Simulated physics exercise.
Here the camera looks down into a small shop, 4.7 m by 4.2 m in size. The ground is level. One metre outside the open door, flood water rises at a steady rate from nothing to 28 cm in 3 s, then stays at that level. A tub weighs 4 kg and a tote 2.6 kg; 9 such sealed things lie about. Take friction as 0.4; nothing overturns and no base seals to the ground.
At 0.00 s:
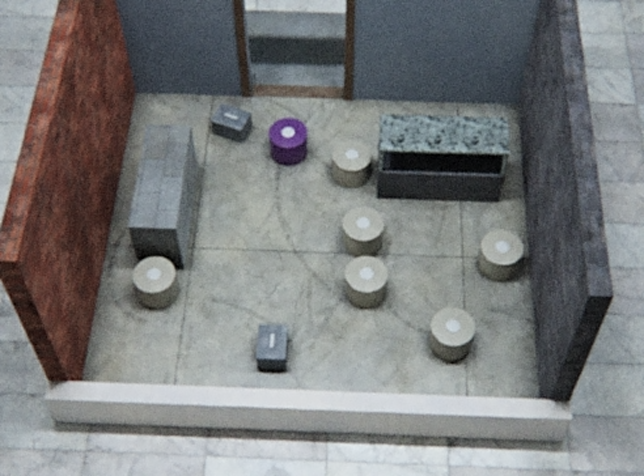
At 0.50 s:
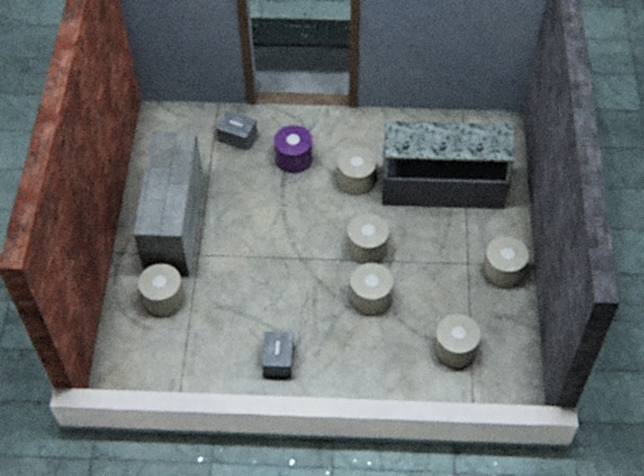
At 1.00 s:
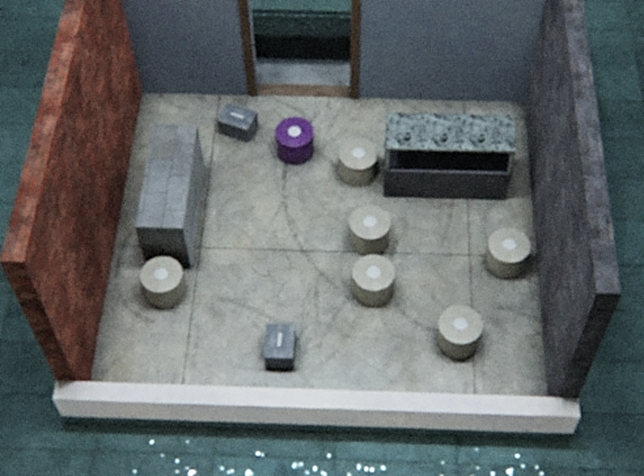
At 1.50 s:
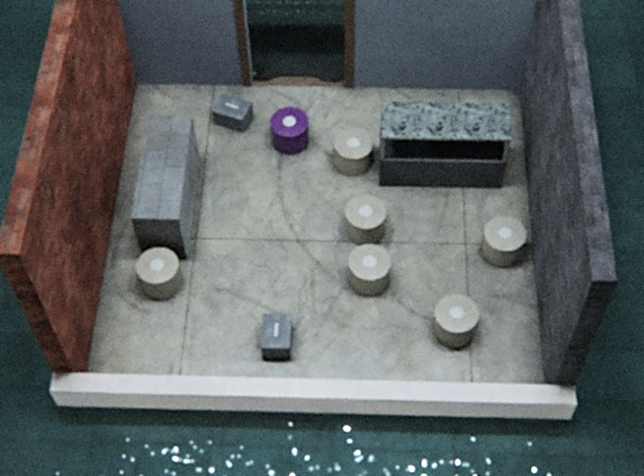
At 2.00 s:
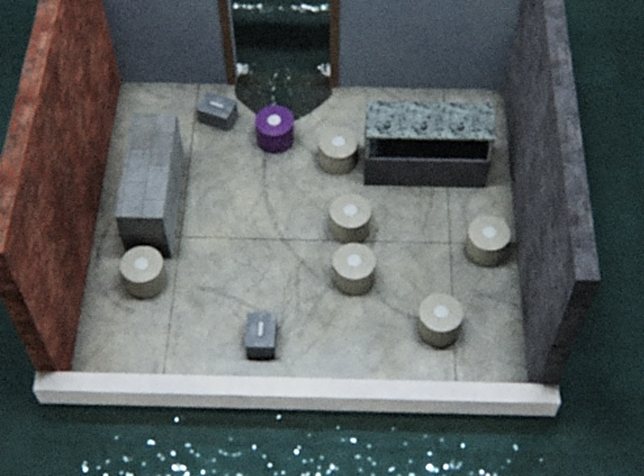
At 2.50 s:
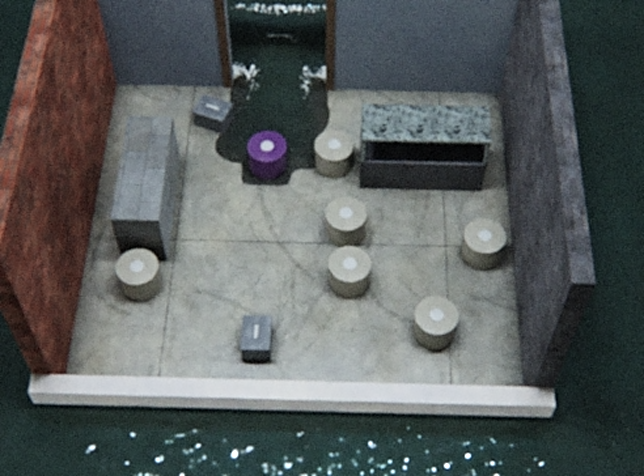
Dark water surrounds the small shop, flows in through the doorway and shifts the purple tub.
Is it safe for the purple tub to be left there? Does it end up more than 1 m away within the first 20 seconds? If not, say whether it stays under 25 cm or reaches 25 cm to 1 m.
It is going to make a long trip.
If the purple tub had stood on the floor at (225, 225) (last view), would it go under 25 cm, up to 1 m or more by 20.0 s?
Outcome - it ends up well away.
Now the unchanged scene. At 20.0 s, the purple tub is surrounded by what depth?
Roughly 23 cm at that moment.
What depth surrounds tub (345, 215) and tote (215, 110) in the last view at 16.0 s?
16 and 11 cm.
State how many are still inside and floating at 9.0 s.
Of them, 9.
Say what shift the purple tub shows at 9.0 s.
Roughly 250 cm by then.
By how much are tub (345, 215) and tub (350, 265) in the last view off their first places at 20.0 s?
Respectively 200 and 150 centimetres.
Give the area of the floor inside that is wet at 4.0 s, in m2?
Wet area: Approx. 8.5 m2.
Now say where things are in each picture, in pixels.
The purple tub at (288, 133) rests on the ground; 0.0 m2 under water; 0 of 9 have shifted, in the first frame.
The purple tub at (293, 140), on the bottom; 0.0 m2 under water; 0 of 9 have shifted, in the second frame.
The purple tub at (294, 132) rests on the ground; 0.0 m2 under water; 0 of 9 have shifted, in the third frame.
The purple tub at (289, 122) rests on the ground; 0.0 m2 under water; 0 of 9 have shifted, in the fourth frame.
The purple tub at (274, 120), on the bottom; 0.5 m2 under water; 0 of 9 have shifted, in the fifth frame.
The purple tub at (267, 146) rests on the ground, 34 cm from its start; 1.3 m2 under water; 1 of 9 have shifted, in the sixth frame.
After 4.0 s the purple tub is near (246, 289), 2.3 m from its start, aground; 1 afloat.
After 9.0 s the purple tub is near (118, 256), 2.4 m from its start, afloat; 9 afloat.
After 16.0 s the purple tub is near (171, 279), 2.4 m from its start, afloat; 9 afloat.
After 20.0 s the purple tub is near (114, 321), 3.1 m from its start, afloat; 9 afloat.
